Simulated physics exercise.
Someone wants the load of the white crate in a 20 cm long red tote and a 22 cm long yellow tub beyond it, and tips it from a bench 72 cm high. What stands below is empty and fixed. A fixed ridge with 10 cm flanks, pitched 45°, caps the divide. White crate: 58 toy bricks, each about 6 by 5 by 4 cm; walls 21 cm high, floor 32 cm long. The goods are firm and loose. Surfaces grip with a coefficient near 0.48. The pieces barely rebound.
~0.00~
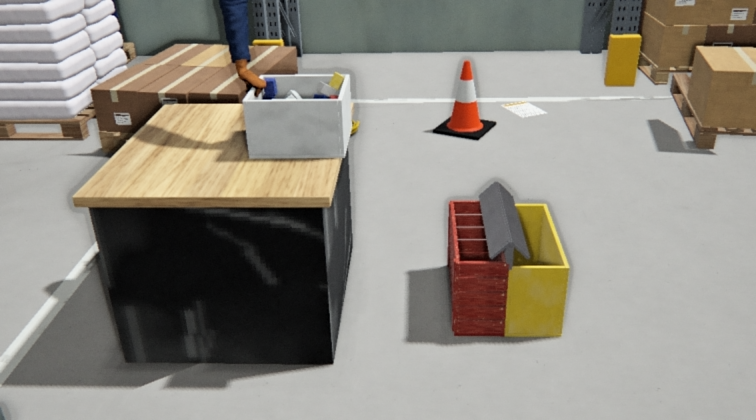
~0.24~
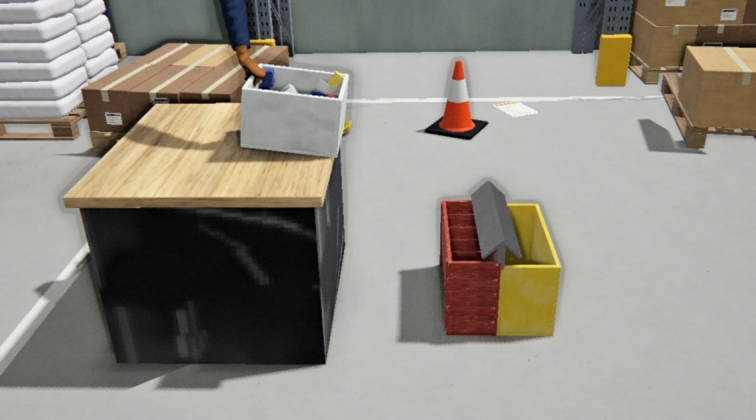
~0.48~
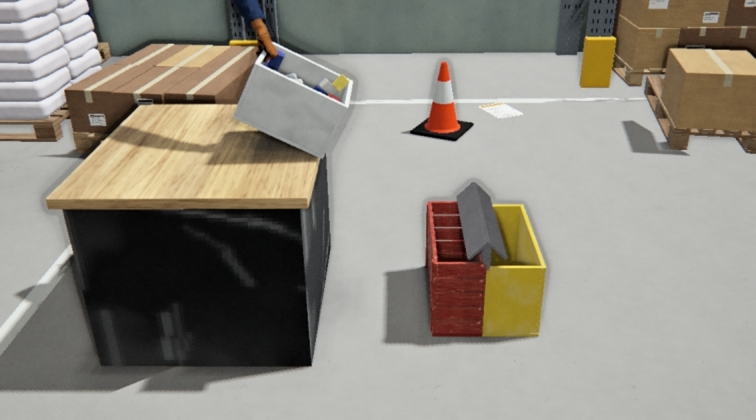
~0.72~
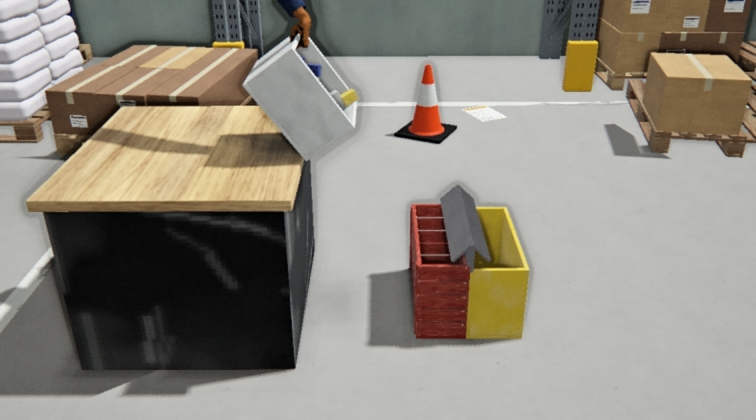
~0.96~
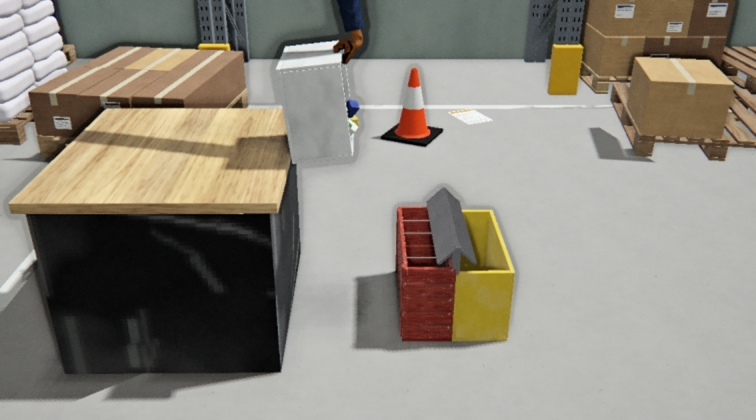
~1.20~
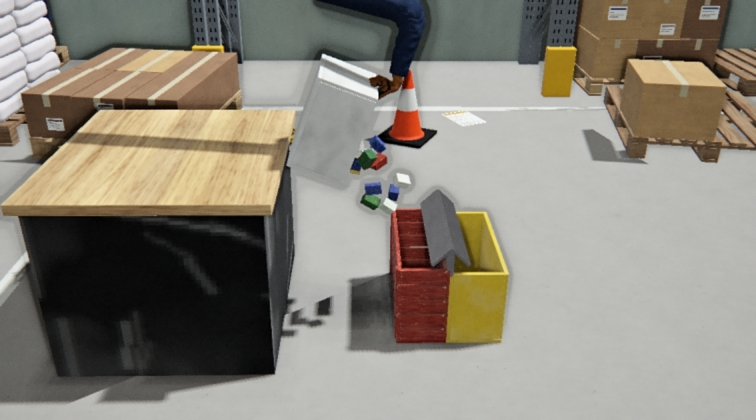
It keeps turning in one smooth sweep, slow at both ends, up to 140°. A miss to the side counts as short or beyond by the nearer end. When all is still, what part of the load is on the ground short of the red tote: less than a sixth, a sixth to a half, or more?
Over half of the toy bricks end on the ground short of the red tote.
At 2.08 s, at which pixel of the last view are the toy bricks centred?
Around (373, 298).
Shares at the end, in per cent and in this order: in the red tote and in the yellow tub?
About 20 and 0 per cent.
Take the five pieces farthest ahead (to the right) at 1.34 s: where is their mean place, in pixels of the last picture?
Near (415, 236).
After 1.34 s, tilt 124°; 35 still in the white crate, 2 in the red tote and 21 in the air.
After 1.52 s, tilt 136°; 12 still in the white crate, 10 in the red tote, 7 on the ground short of the red tote and 29 in the air.
After 1.76 s, tilt 140°; 12 in the red tote, 30 on the ground short of the red tote and 16 in the air.
Final count (at 2.08 s), 12 in the red tote and 46 on the ground short of the red tote. Asked share, 46 of 58, 79 per cent.
